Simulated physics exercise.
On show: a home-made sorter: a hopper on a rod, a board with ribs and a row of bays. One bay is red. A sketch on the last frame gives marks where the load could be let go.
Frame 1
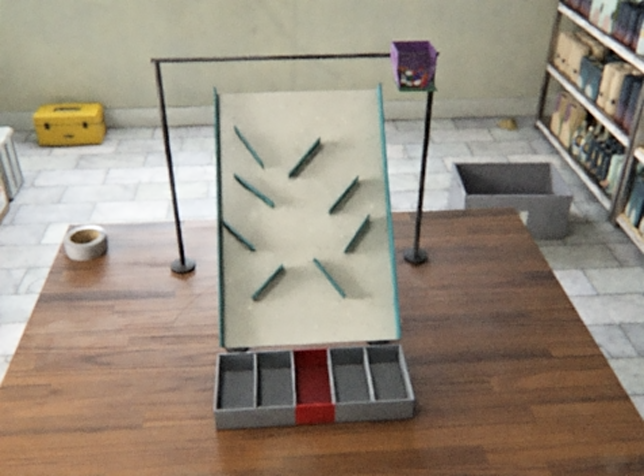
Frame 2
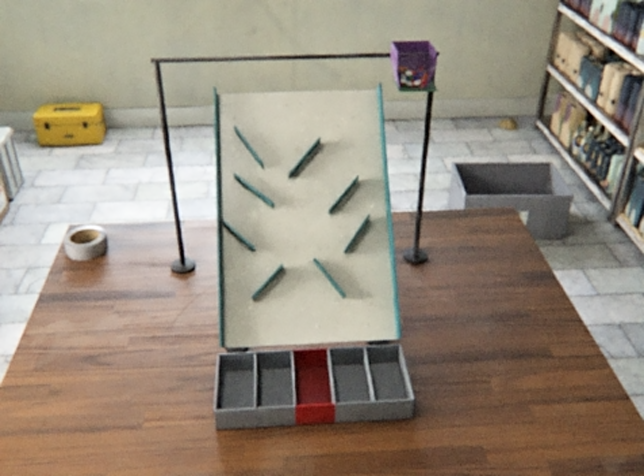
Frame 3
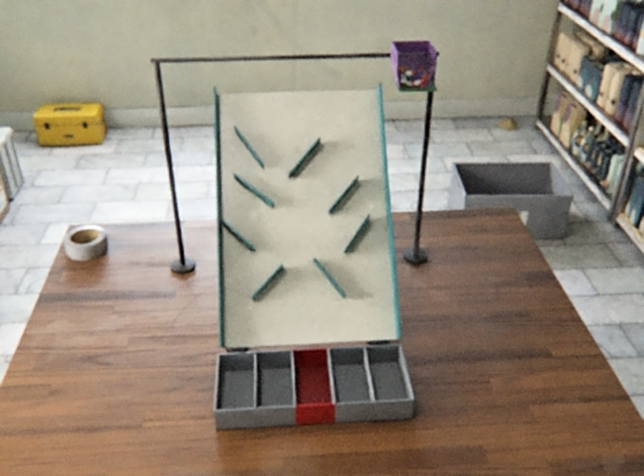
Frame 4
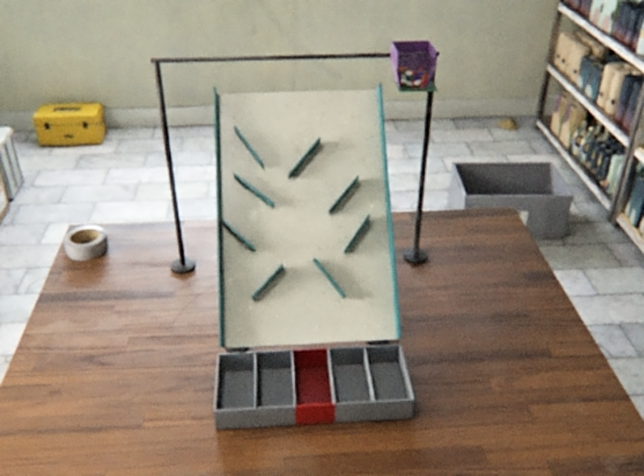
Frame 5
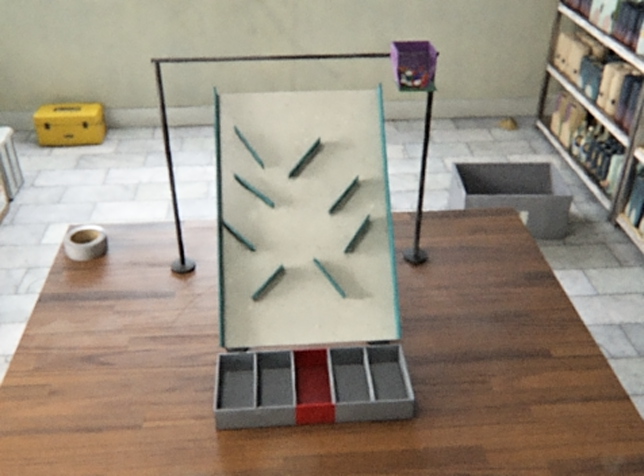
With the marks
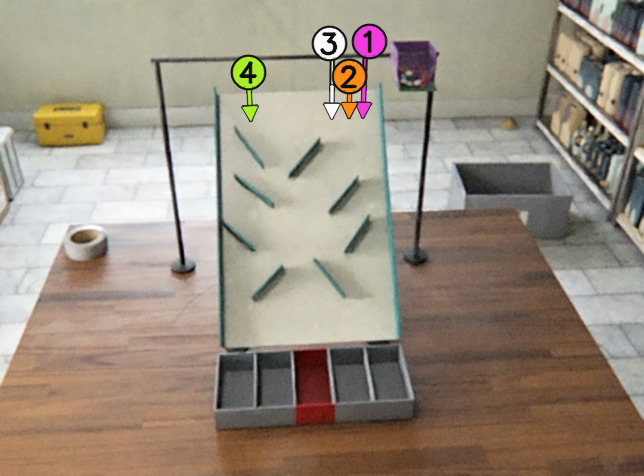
In a room with a tiled floor and shelves, a tilted board with slanted ribs stands on a wooden table above a row of five bays, the middle one red, while a purple hopper sits on a rod; nothing visibly moves.
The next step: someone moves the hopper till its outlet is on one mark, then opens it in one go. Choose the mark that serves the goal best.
4 works best here.
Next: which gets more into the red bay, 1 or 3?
Here it is mark 3.
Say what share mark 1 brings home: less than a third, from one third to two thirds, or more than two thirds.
Mark 1 gives less than a third.
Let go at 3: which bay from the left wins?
It is the second one.
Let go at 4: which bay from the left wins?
The third.
On the marked copy, mark 1 meets the board at (363, 112); mark 2 meets the board at (349, 112); mark 3 meets the board at (331, 113); mark 4 meets the board at (250, 115).
Choosing 1, a small part in the red bay, nearly all in other bays.
Choosing 2, a small part in the red bay, most in other bays.
Choosing 3, about a quarter in the red bay, most in other bays.
Choosing 4, about two thirds in the red bay, about a quarter in other bays, a stray few held on the board.
